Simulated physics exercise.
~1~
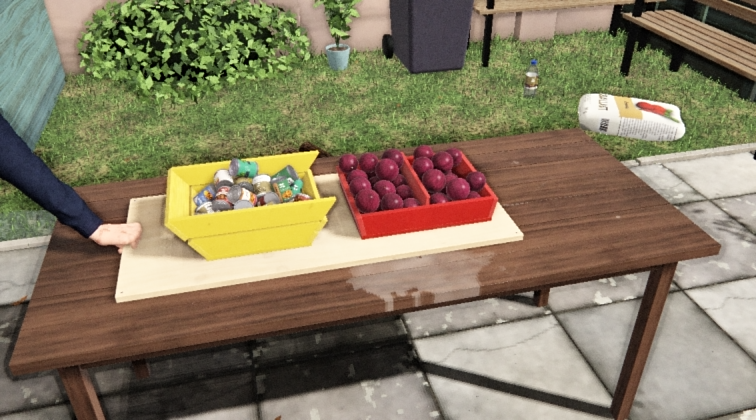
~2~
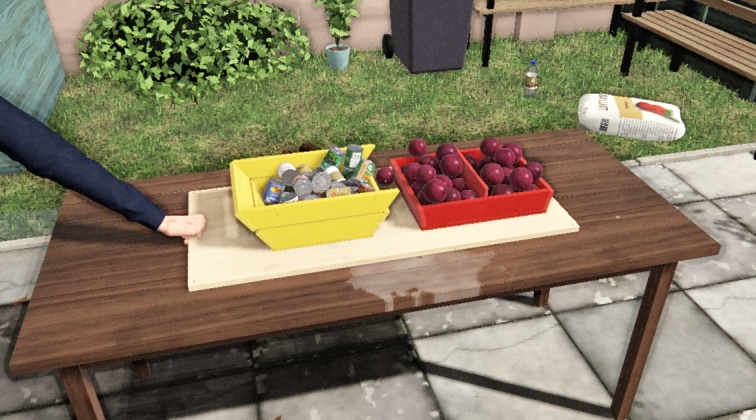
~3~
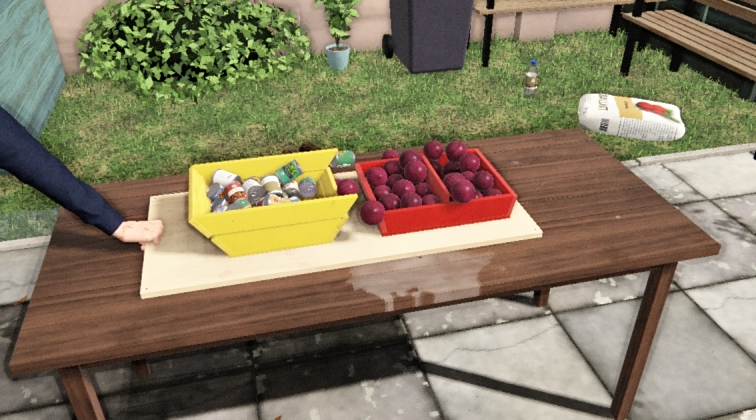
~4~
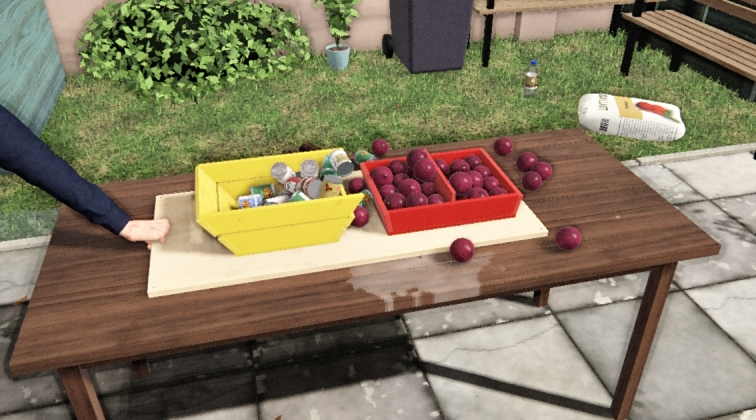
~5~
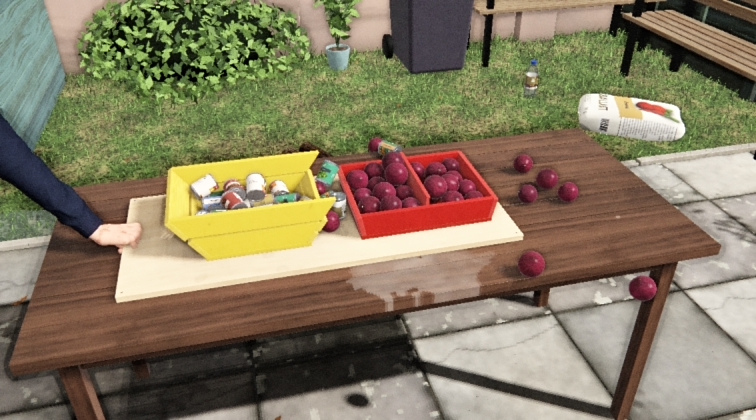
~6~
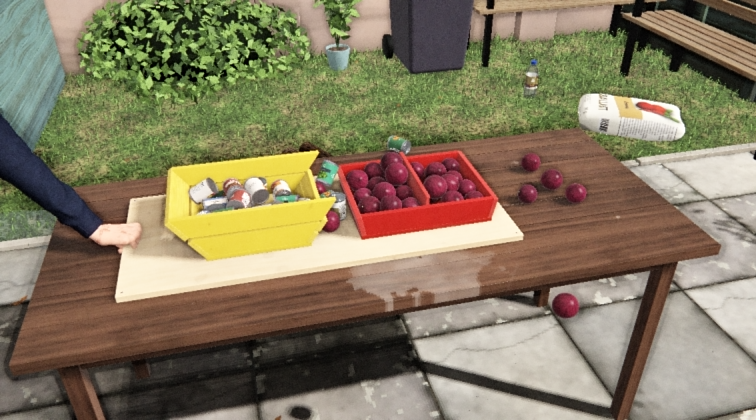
A hand slides a board back and forth, spilling several red onions and a few tins.
